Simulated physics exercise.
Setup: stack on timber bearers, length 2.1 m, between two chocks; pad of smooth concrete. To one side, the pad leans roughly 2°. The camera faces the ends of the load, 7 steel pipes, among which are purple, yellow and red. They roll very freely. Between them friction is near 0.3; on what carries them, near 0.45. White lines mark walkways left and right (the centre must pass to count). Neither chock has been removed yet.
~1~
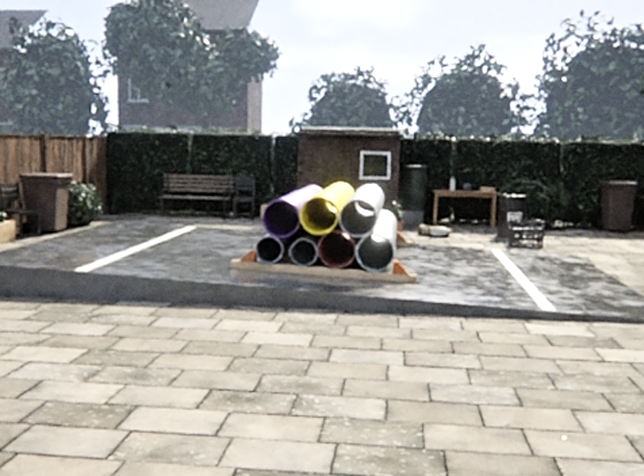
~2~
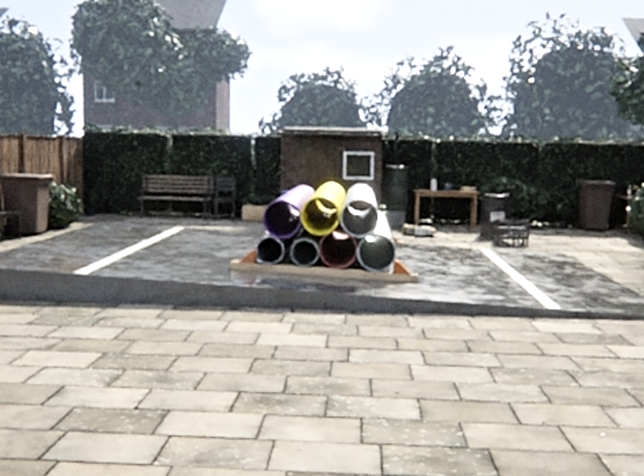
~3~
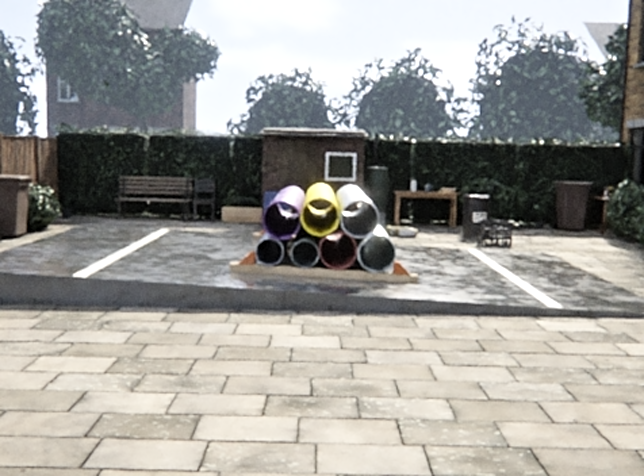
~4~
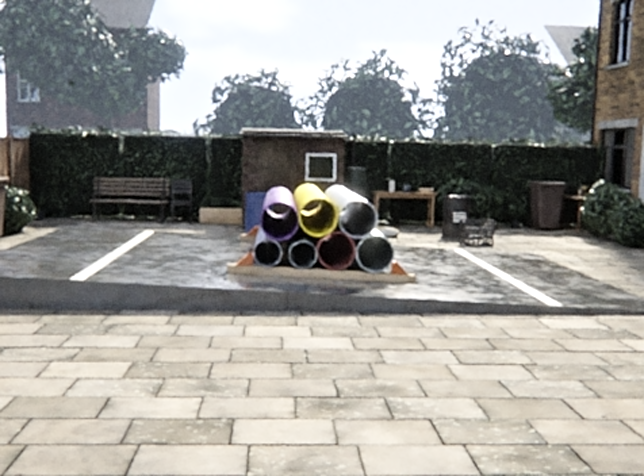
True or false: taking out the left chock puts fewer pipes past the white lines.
True.
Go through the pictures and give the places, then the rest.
The first frame shows purple (281, 219), yellow (319, 215), red (337, 250); the pad slopes 2° down to the right; 4 of the 7 form the bottom row; nothing moves.
The second frame shows purple (282, 219), yellow (320, 216), red (338, 250); nothing moves.
The third frame shows purple (281, 221), yellow (320, 217), red (338, 251); both chocks in; lines at (111, 259) and (535, 293); nothing moves.
The fourth frame shows purple (280, 221), yellow (319, 217), red (337, 252); at rest.
If it is the left, after 3.3 s, purple is on the bearers, 45 cm from the bearers' left end; yellow is up on others, 90 cm from the bearers' left end; red is on the bearers, 95 cm from the bearers' right end; 0 past a line.
If it is the left, in the end, purple is on the bearers, 45 cm from the bearers' left end; yellow is up on others, 90 cm from the bearers' left end; red is on the bearers, 95 cm from the bearers' right end; 0 past a line.
If it is the right, after 3.7 s, purple is on the bearers, 95 cm from the bearers' right end, rolling right; yellow is off the bearers, 85 cm short of the right line, rolling right; red is past the right line; 3 past a line.
If it is the right, in the end, purple is past the right line; yellow is past the right line; red is past the right line; 7 past a line.
